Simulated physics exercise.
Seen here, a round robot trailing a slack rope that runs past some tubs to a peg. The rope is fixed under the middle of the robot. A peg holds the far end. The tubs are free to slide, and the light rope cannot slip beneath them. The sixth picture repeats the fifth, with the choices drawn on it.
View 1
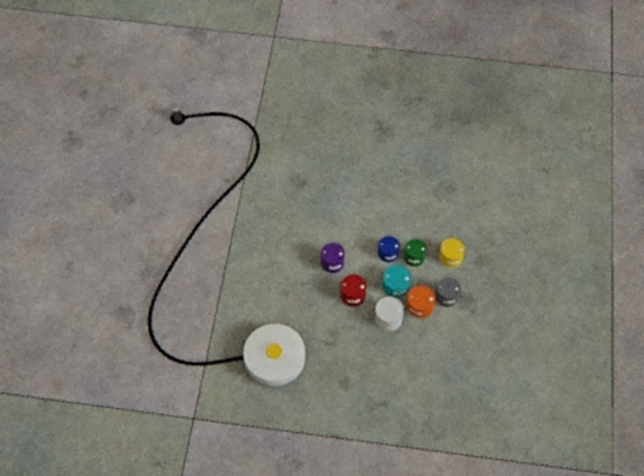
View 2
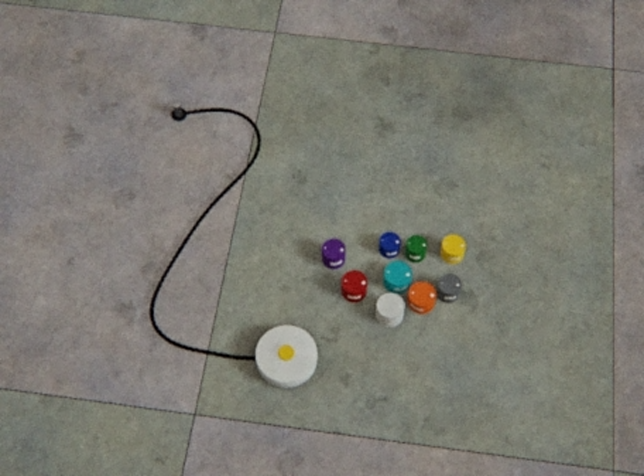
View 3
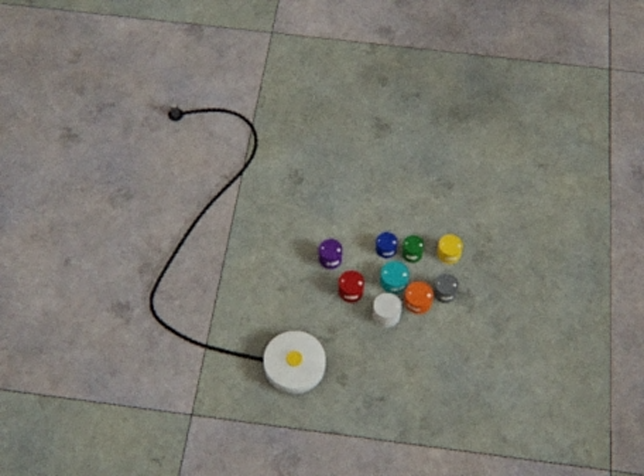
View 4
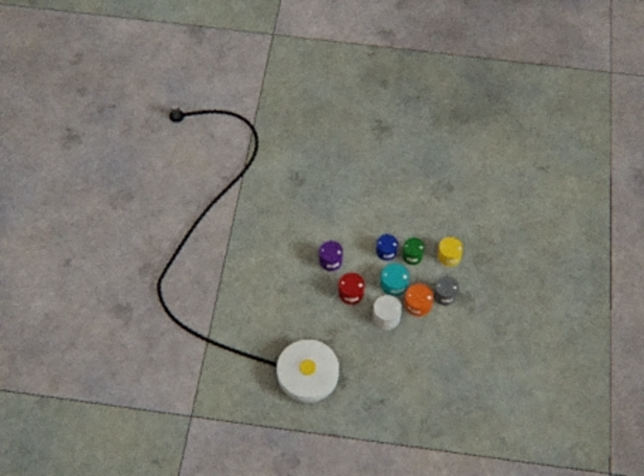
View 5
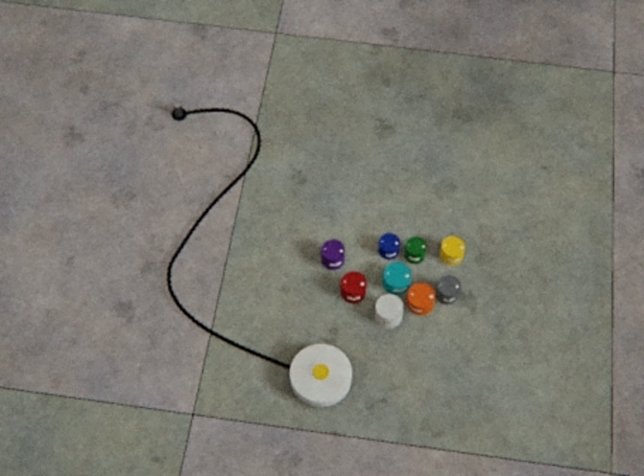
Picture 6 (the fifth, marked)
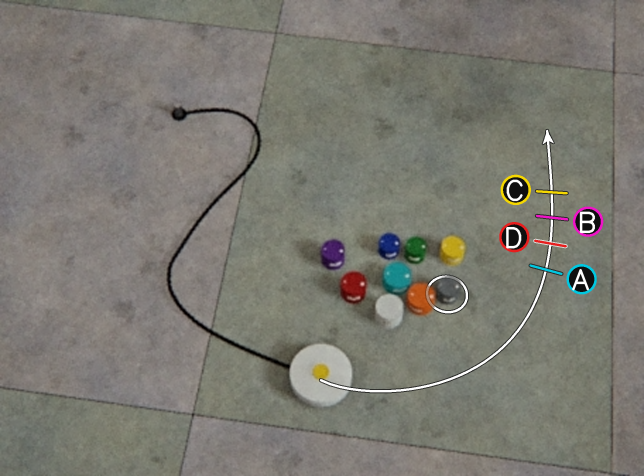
The round white robot, tied by a black cord to a peg at the upper left, slid a short way right and slightly down the tiled floor, while the cluster of colourful tubs stayed put.
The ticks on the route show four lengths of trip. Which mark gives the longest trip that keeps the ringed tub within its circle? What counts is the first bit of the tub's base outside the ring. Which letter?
A.
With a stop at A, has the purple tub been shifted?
No.
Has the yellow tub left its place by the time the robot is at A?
No.
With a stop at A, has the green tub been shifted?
No.
On the marked copy, A at (546, 270); B at (552, 218); C at (552, 192); D at (550, 244); the ring at (447, 294); the route from (321, 380) via (527, 317) to (547, 131).
With A. Early on, robot (427, 382); grey tub (448, 290).
Further on, robot (513, 334); grey tub (448, 290).
At the end, robot (548, 265); turquoise tub (399, 271); white tub (394, 295); red tub (366, 276); grey tub (448, 290); orange tub (421, 294); the grey tub is still in its ring.
As for the rest, B drags the ringed tub to (448, 259); C drags the ringed tub to (448, 242); D drags the ringed tub to (446, 270).
